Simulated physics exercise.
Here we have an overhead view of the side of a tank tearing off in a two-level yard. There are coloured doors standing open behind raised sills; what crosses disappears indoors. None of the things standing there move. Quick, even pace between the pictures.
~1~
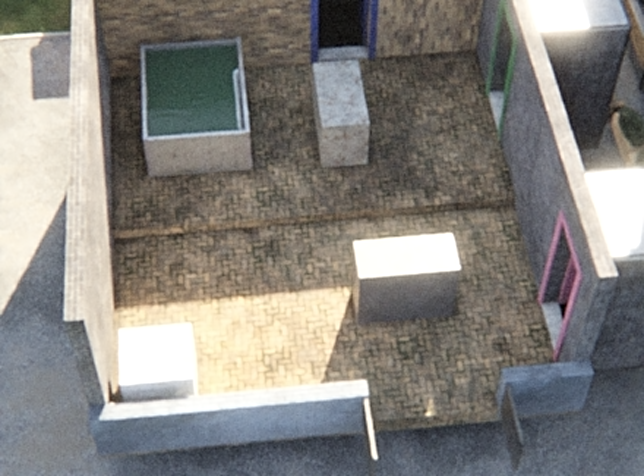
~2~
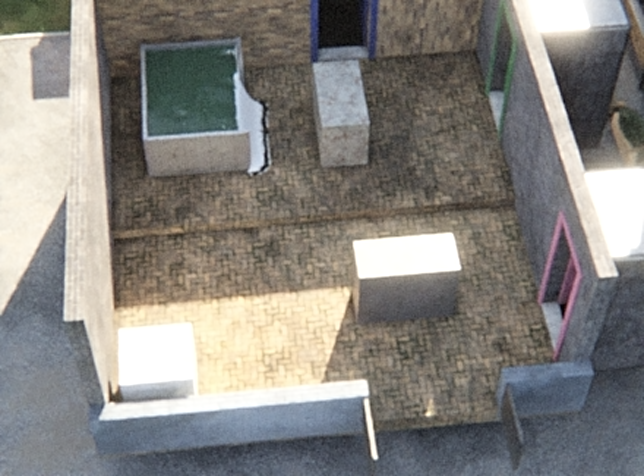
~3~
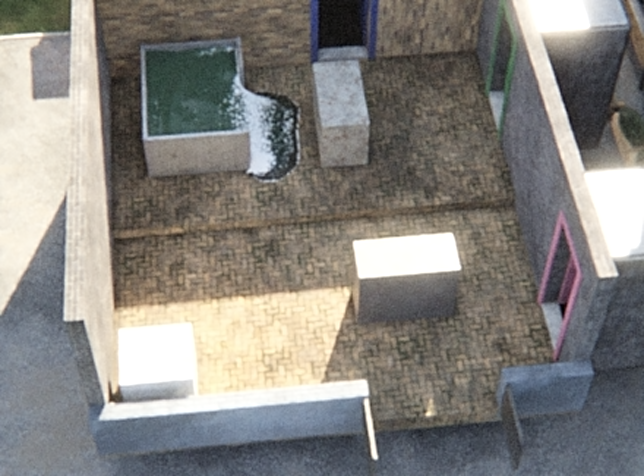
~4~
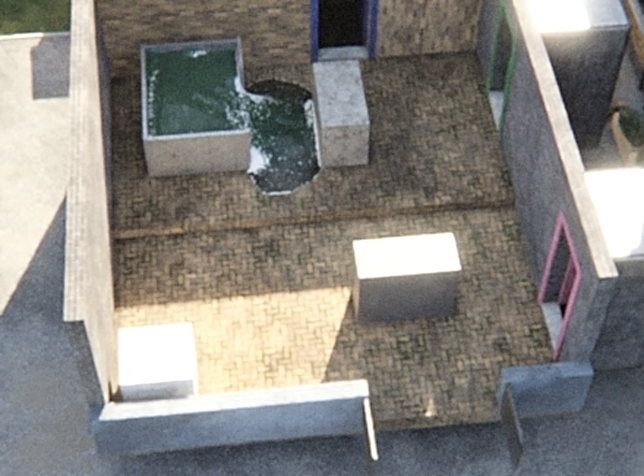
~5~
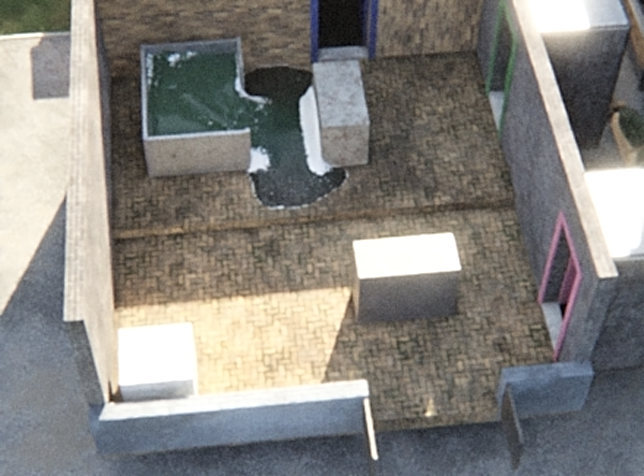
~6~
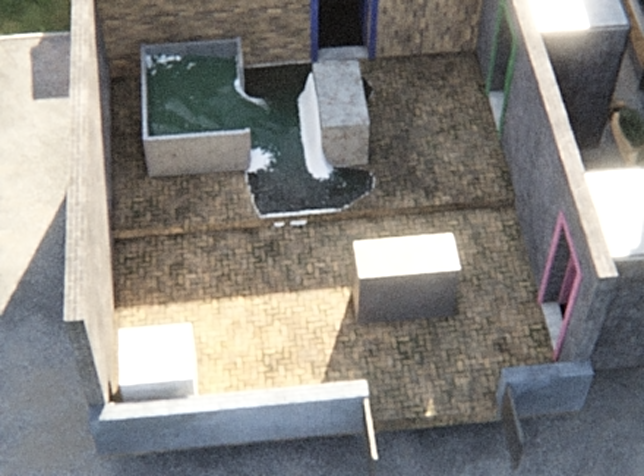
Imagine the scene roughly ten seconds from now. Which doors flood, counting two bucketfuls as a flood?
My prediction: The pink door will be within bounds; the blue door will be over the limit; the green door will be within bounds.
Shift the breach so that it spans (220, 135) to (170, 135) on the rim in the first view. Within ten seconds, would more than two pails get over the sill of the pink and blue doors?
Pink door: Beyond the mark, blue door: Short of the mark.
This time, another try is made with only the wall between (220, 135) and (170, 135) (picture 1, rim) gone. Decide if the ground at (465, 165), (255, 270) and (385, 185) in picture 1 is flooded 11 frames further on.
Taking the three spots as listed, they end up spared, inundated and spared.
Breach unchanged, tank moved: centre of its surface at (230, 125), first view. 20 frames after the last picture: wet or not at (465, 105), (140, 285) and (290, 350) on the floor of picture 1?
Spot by spot, in the order asked: Swamped, untouched, swamped.
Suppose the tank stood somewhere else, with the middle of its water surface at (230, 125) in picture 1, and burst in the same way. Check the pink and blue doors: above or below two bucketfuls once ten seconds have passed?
So here's how it goes: Pink clears the threshold, and blue comes up short.
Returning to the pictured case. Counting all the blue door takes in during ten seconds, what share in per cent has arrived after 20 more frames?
Some 85 per cent.
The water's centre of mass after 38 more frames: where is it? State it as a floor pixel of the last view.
At roughly (304, 210).
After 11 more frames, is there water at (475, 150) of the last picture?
Lab note - point status: Unflooded.
A moment on, water covers 25 % of the floor; the pink door not reached, the blue door under two buckets in, the green door not reached.
Next, water covers 45 % of the floor; the pink door not reached, the blue door over two buckets in, the green door wet at the sill, nothing in.
Then, water covers 65 % of the floor; the pink door wet at the sill, nothing in, the blue door far over two buckets in, the green door wet at the sill, nothing in.
Later, water covers 90 % of the floor; the pink door under two buckets in, the blue door far over two buckets in, the green door wet at the sill, nothing in.
In the end, water covers 95 % of the floor; the pink door under two buckets in, the blue door far over two buckets in, the green door wet at the sill, nothing in.
